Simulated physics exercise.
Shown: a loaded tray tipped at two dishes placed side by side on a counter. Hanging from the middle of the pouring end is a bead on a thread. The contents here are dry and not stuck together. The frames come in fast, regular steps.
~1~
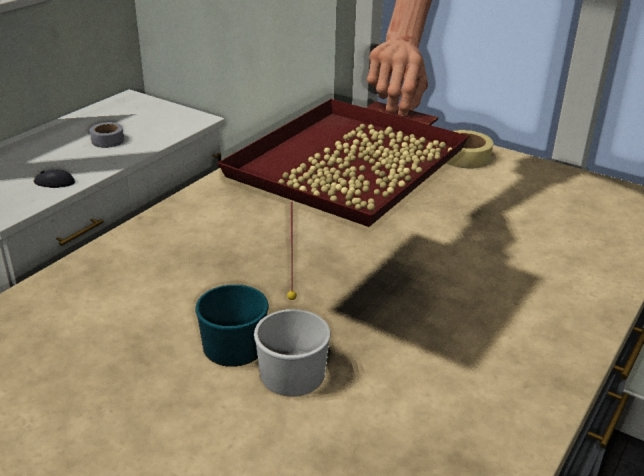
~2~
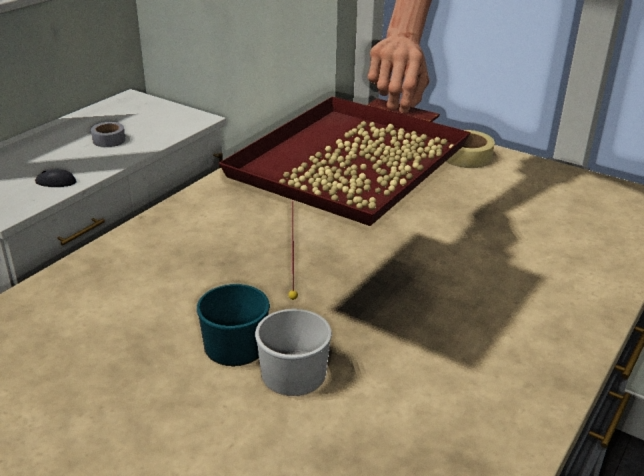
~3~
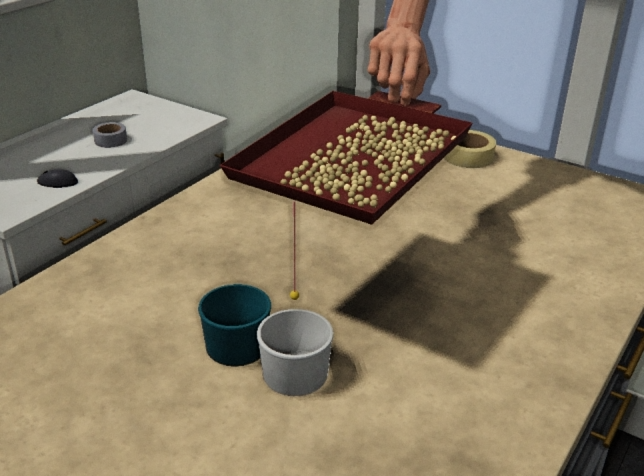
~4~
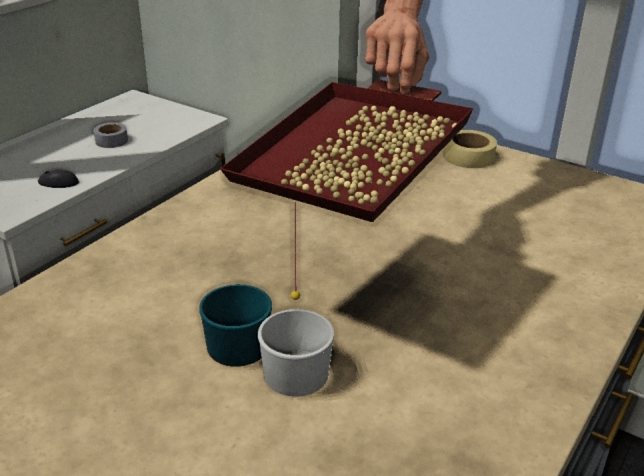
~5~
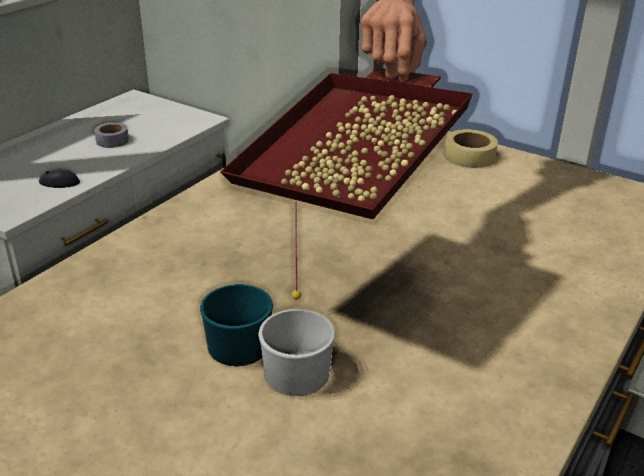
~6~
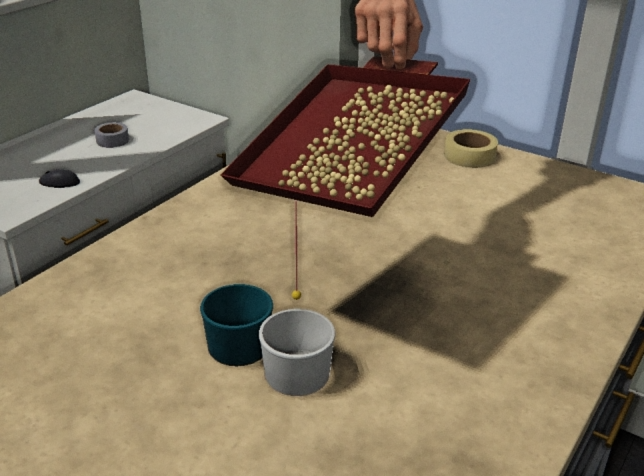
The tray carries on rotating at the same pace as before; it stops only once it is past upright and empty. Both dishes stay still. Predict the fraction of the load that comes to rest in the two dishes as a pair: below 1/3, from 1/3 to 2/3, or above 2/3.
From 1/3 to 2/3.
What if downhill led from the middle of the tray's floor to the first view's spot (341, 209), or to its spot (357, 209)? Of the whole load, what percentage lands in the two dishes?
I'd put it at some 10 % and then some 0 %.
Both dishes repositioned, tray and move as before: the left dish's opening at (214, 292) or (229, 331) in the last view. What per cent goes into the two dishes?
About 80% on the first try and 10% on the second.
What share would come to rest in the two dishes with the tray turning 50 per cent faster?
Close to 40 in a hundred.
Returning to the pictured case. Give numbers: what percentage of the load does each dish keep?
Near 50 in a hundred for the left dish; near 0 for the right dish.
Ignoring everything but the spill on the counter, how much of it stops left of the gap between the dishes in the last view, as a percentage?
Left fraction: Around 90 per cent.
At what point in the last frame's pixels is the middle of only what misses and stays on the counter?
Estimated middle: Around (198, 315).
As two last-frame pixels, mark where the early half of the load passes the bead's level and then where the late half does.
For the early half I get (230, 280), and for the late half (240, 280).
Soon, tray tipped steeply; most on the tray; a stray few outside both; a small part in the air.
A while on, tray tipped right over; about half on the tray; a small part in the left dish; about a quarter outside both; a small part in the air.
Towards the end, tray tipped past a quarter turn; a stray few in the right dish; about half in the left dish; about half outside both.
Finally, tray tipped past a quarter turn; a stray few in the right dish; about half in the left dish; about half outside both.
